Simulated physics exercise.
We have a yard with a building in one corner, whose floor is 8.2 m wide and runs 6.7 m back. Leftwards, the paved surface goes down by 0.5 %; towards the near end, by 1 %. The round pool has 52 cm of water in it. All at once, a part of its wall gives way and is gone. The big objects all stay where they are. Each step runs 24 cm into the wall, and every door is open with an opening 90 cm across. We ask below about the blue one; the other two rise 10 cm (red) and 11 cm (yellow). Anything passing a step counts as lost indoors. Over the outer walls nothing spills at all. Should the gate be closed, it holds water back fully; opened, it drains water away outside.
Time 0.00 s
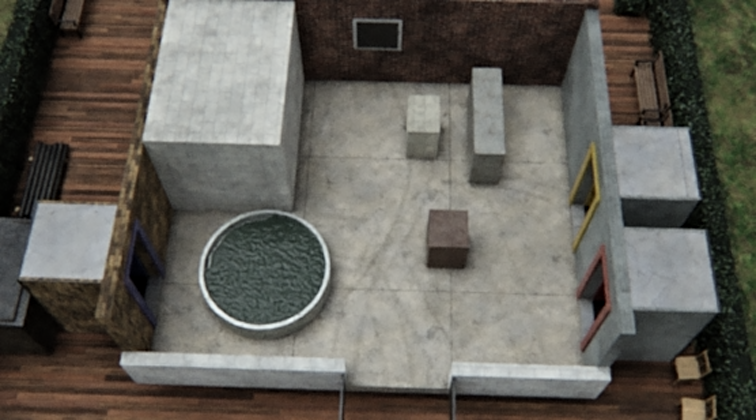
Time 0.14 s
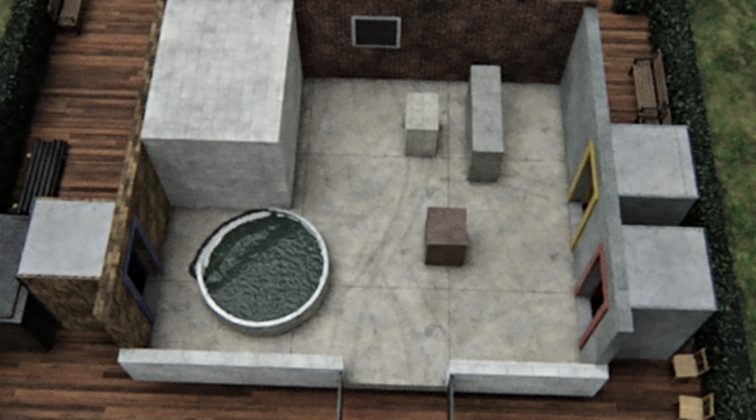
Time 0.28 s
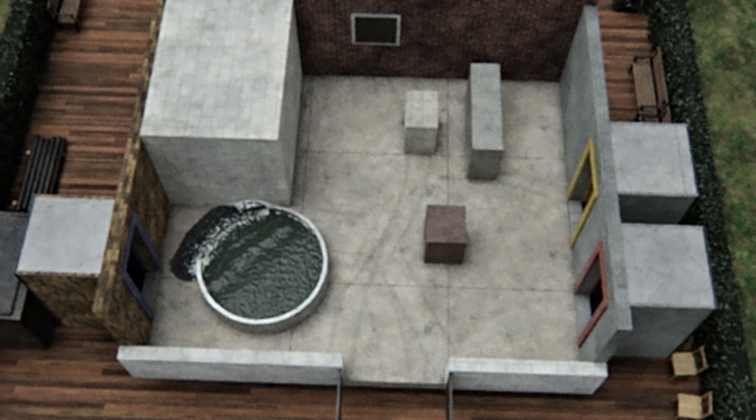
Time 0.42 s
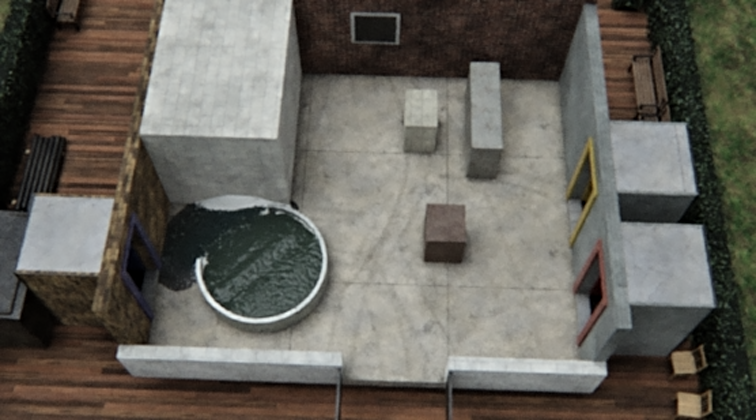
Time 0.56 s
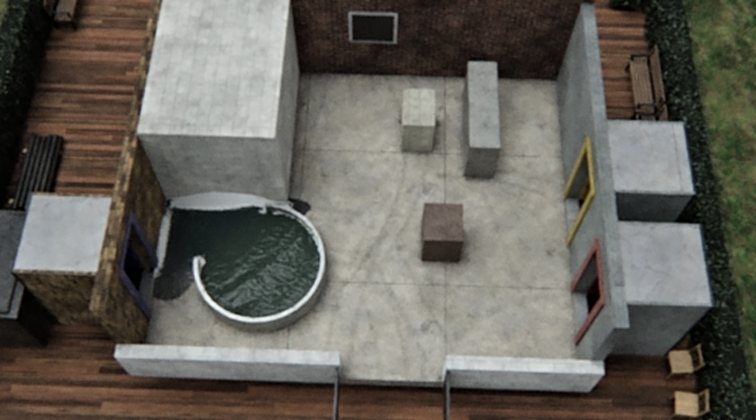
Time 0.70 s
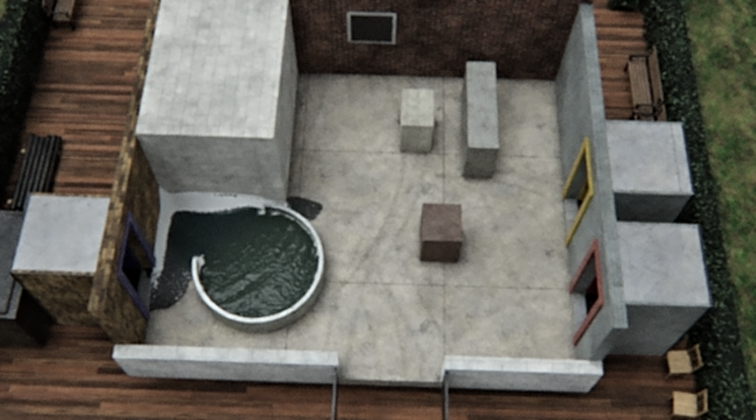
Dark water sits still in a round pool beside a pale block in a walled yard, until the pool's far left wall gives way. The water pours through the gap and spreads across the paving to the block and the left wall, reaching the blue door, while a dark patch extends past the block's corner.
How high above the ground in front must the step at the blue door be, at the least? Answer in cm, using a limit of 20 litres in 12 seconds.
About 17 cm.
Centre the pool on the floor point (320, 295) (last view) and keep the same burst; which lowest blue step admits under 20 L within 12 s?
A minimum of about 15 cm.
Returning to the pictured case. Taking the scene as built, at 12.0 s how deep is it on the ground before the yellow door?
Depth: Near 3.0 cm.
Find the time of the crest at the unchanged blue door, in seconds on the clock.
Near 2.8 s.
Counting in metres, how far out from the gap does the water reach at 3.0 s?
4.4 metres.
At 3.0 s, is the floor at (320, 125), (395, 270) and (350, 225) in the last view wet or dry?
I'd mark them spared by the flood, touched by the flood and touched by the flood, respectively.
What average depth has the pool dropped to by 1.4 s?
Roughly 33 cm on average.
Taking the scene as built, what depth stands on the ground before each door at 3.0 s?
In cm: Red 0, yellow 0, blue 21.
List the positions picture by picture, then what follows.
In the first frame, still water, 52 cm deep, in the round pool at (265, 269); the blue door at (147, 279) is dry.
In the second frame, the gap is on the far side, the front 0.3 m out at a hidden place; the back of the round pool holds 52 cm.
In the third frame, the gap is on the far side, the front 0.6 m out at (178, 256); the back of the round pool holds 52 cm.
In the fourth frame, water pours out on the far side and has run 1.1 m, to (166, 233); about 8 cm deep outside, 52 cm at the back.
In the fifth frame, the gap is on the far side, the front 1.4 m out at (169, 204); the back of the round pool holds 52 cm.
In the sixth frame, water pours out on the far side and has run 1.4 m, to (167, 204); about 12 cm deep outside, 50 cm at the back; water is at the blue door at (140, 272).
After 1.4 s water covers 10 % of the floor, deepest (53 cm) near (167, 206); 12 cm at the blue door, 0 litres in over its 16 cm step.
After 3.0 s water covers 30 % of the floor, deepest (44 cm) near (142, 359); 21 cm at the blue door, 13 litres in over its 16 cm step.
After 12.0 s water covers 75 % of the floor, deepest (14 cm) near (156, 271); 13 cm at the blue door, 25 litres in over its 16 cm step.
At the blue door as built, the water arrived by 0.6 s and peaked near 22 cm at 2.8 s.
Run again over the same 12 s with other heights there, 54 litres in over 13.5 cm, 12 litres over 18.5 cm. The limit of 20 litres is kept from about 17 cm up.
